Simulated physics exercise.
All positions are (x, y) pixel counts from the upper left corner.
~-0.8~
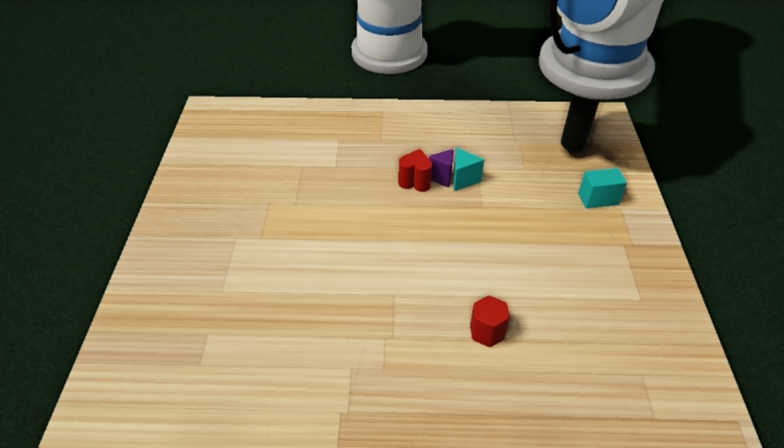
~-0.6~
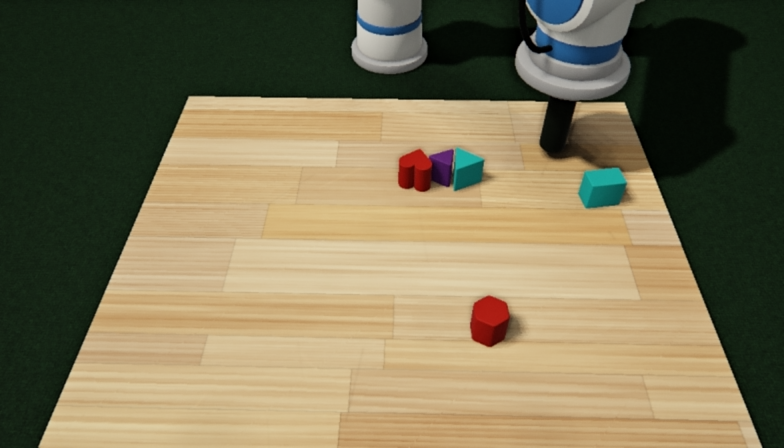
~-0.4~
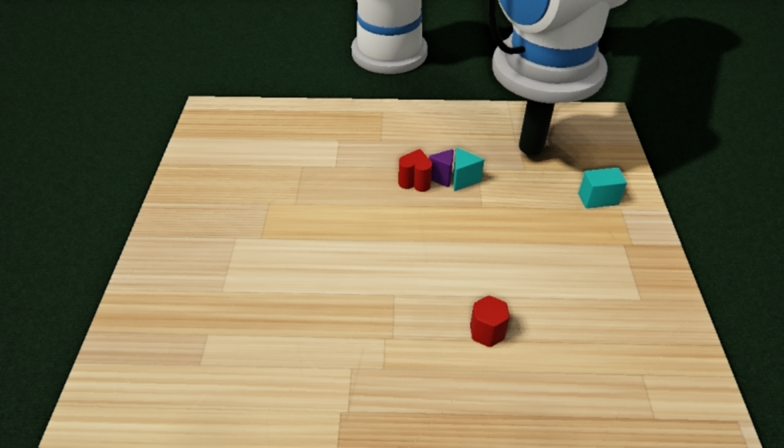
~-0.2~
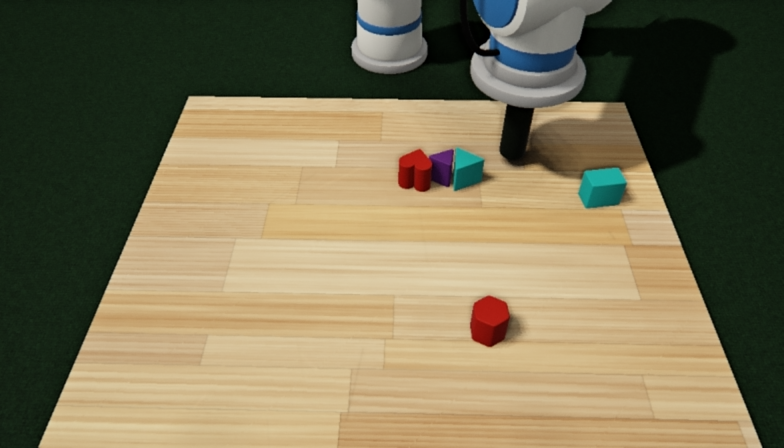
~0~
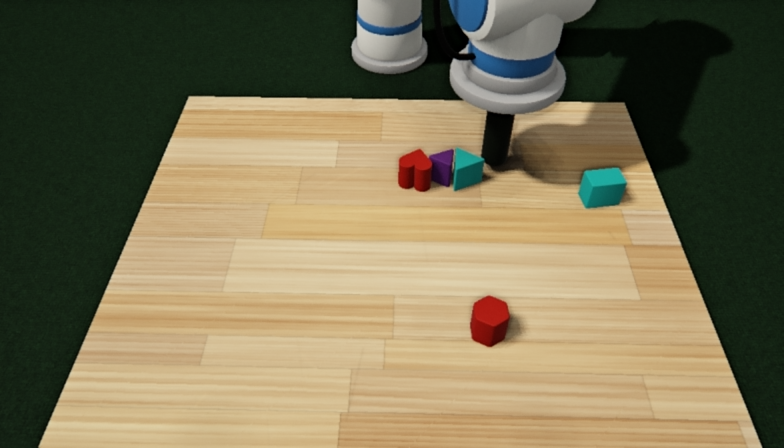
A robot arm with a black peg slid left along the far side of a wooden table, ending up beside a turquoise three-sided block, while all the red, purple and turquoise blocks stayed still.
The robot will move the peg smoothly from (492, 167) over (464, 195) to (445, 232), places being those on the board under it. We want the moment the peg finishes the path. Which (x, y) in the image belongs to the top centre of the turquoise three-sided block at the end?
So, by the moment the path ends, you'll find the top centre of the turquoise three-sided block at (437, 176).
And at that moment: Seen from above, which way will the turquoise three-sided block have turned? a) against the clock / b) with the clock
I choose b.
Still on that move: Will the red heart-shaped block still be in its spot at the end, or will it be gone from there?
It is untouched.
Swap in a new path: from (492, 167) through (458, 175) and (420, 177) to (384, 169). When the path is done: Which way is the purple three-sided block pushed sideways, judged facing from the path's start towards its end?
So, looking from the first point of the path to the last, the purple three-sided block moves rightwards.
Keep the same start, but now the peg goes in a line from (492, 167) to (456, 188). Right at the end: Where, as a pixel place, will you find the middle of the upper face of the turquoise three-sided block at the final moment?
In the picture, it is at (436, 171).
The first path, step by step. One third of the way, peg (470, 176); purple three-sided block (437, 156), turned 35° clockwise; turquoise three-sided block (449, 166), turned 40° clockwise.
Two thirds of the way, peg (458, 200); purple three-sided block (437, 156), turned 35° clockwise; turquoise three-sided block (437, 176), turned 80° clockwise.
At the end, peg (446, 224); red heart-shaped block in place; purple three-sided block (437, 156), turned 35° clockwise; turquoise three-sided block (437, 176), turned 80° clockwise.
